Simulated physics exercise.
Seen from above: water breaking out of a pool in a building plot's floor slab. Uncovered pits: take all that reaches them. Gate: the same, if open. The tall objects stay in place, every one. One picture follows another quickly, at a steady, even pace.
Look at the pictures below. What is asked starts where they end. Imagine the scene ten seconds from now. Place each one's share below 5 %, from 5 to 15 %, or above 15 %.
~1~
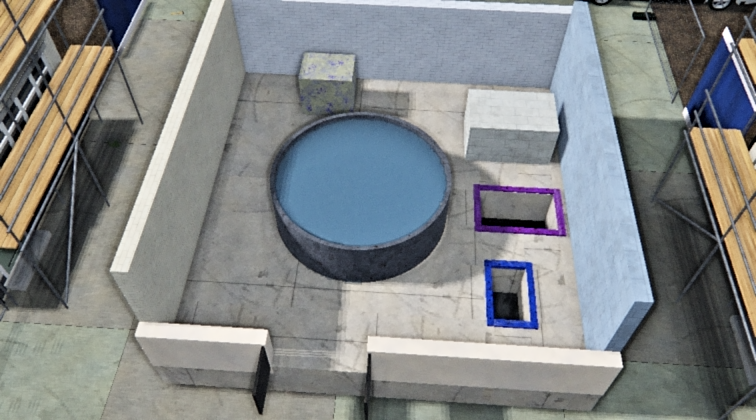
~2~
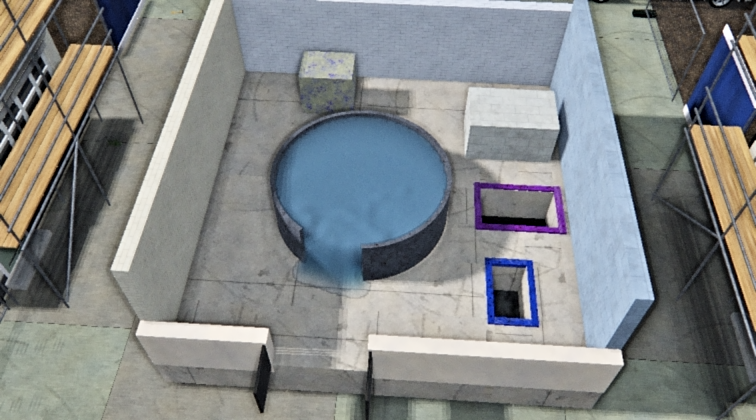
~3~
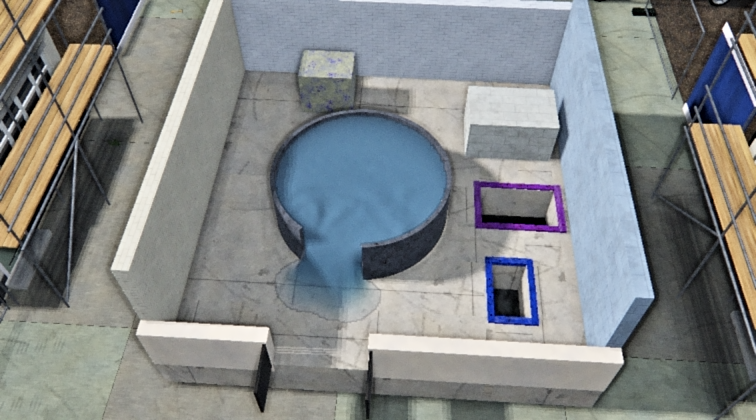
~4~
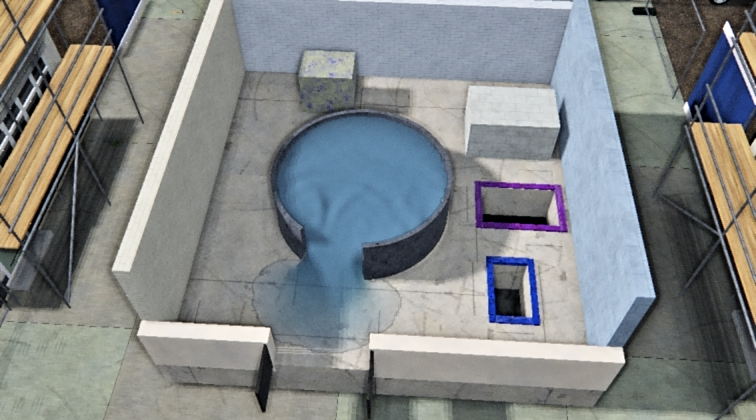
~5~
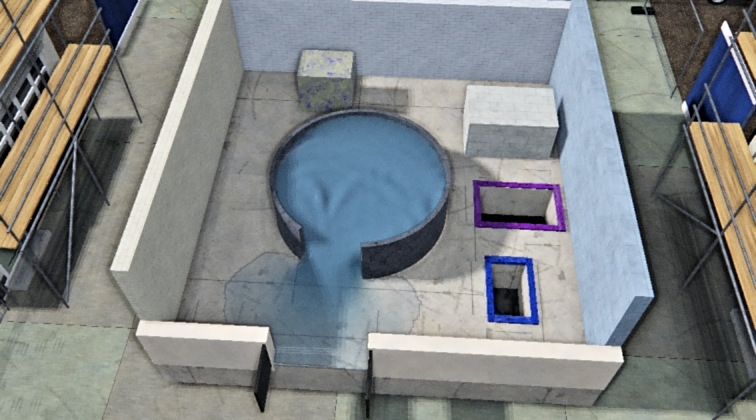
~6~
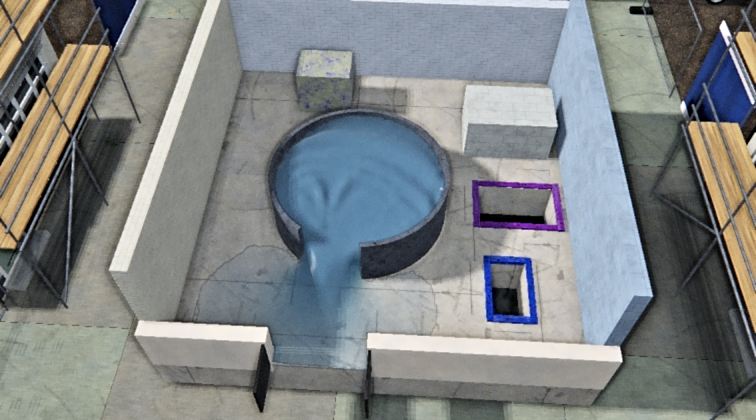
Placed: The gate lands above 15 %; the purple pit lands below 5 %; the blue pit lands below 5 %.
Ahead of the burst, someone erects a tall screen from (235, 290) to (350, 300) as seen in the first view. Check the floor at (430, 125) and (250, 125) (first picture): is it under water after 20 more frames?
Going by the list, I'd say kept clear of the flood, then reached by the flood.
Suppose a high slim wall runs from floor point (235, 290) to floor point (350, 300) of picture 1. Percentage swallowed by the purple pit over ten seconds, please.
About 6 percent goes into the purple pit.
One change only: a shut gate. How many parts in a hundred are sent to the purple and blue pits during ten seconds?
Percent to purple: 10, percent to blue: 10.
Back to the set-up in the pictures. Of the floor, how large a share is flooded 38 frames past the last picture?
It comes to 80 per cent.
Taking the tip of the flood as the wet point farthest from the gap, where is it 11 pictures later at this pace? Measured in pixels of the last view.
Close to (579, 367).
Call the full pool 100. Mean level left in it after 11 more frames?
About 66 %.
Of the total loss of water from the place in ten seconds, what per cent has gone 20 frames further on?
By then, close to 50 % of it.
A moment on, water covers 20 % of the floor; the gate 7 %, the purple pit 0 %, the blue pit 0 %.
Next, water covers 30 % of the floor; the gate 15 %, the purple pit 0 %, the blue pit 0 %.
Then, water covers 55 % of the floor; the gate 24 %, the purple pit 0 %, the blue pit 0 %.
Later, water covers 80 % of the floor; the gate 36 %, the purple pit 0 %, the blue pit 0 %.
In the end, water covers 95 % of the floor; the gate 47 %, the purple pit 0 %, the blue pit 0 %.
